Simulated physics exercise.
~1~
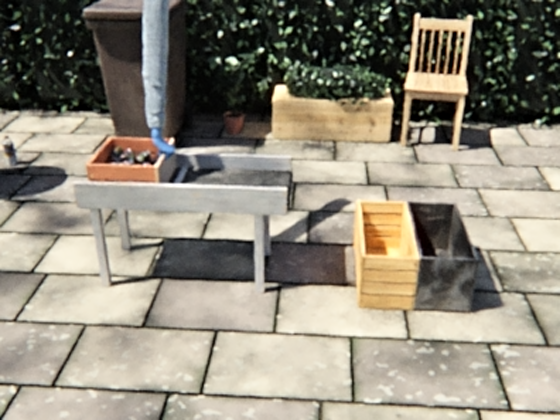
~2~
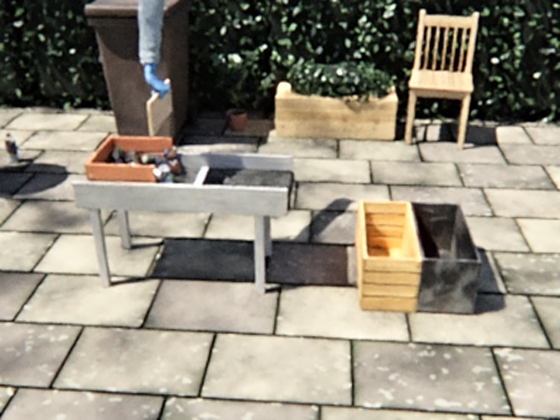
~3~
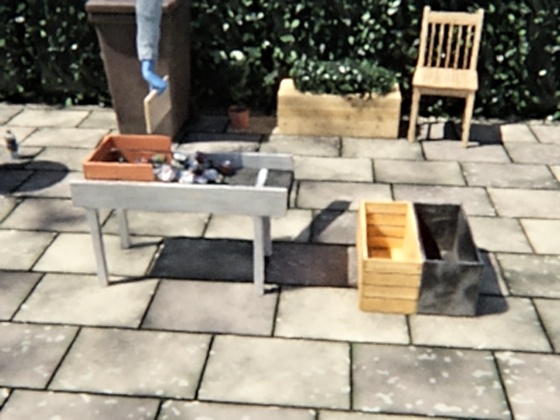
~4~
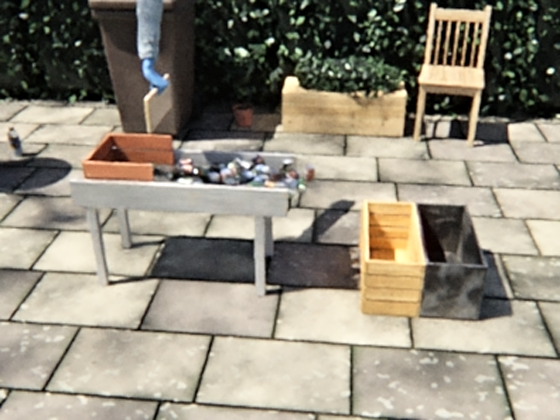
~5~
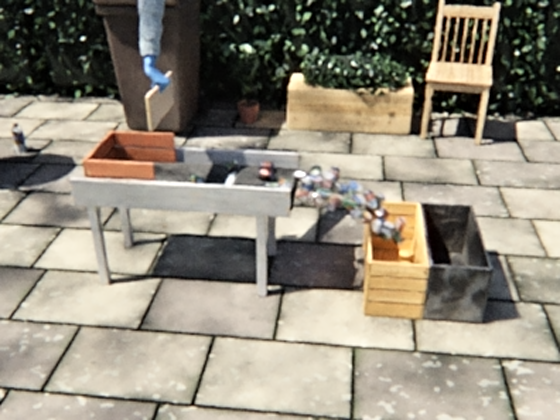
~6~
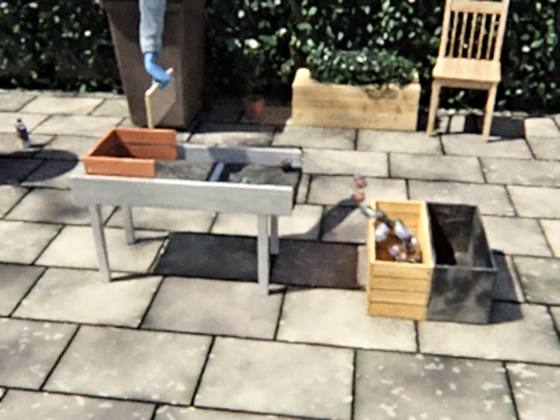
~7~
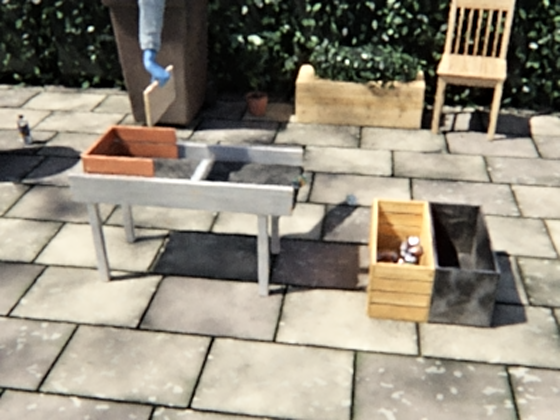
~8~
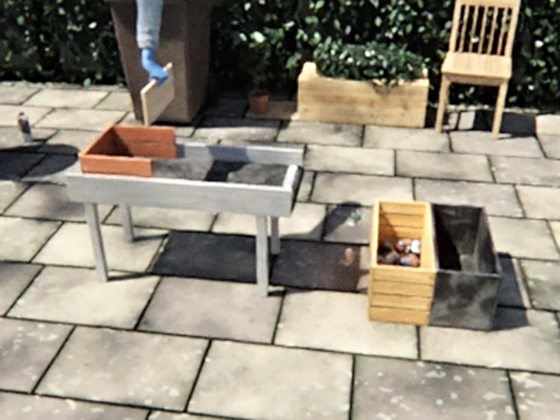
A pile of small cans waits in an orange open box on a grey table-like belt, seen from slightly above on a sunlit paved patio. A pale wooden tub and a black tote stand side by side to the right, with a planter, a chair and a dark bin before the hedge. A blue-gloved hand lifts a gate, and the cans slide rightward along the belt. They spill off its end in a loose stream and drop into the wooden tub. Finally the belt is clear, cans lie in the tub, and none shows in the tote.
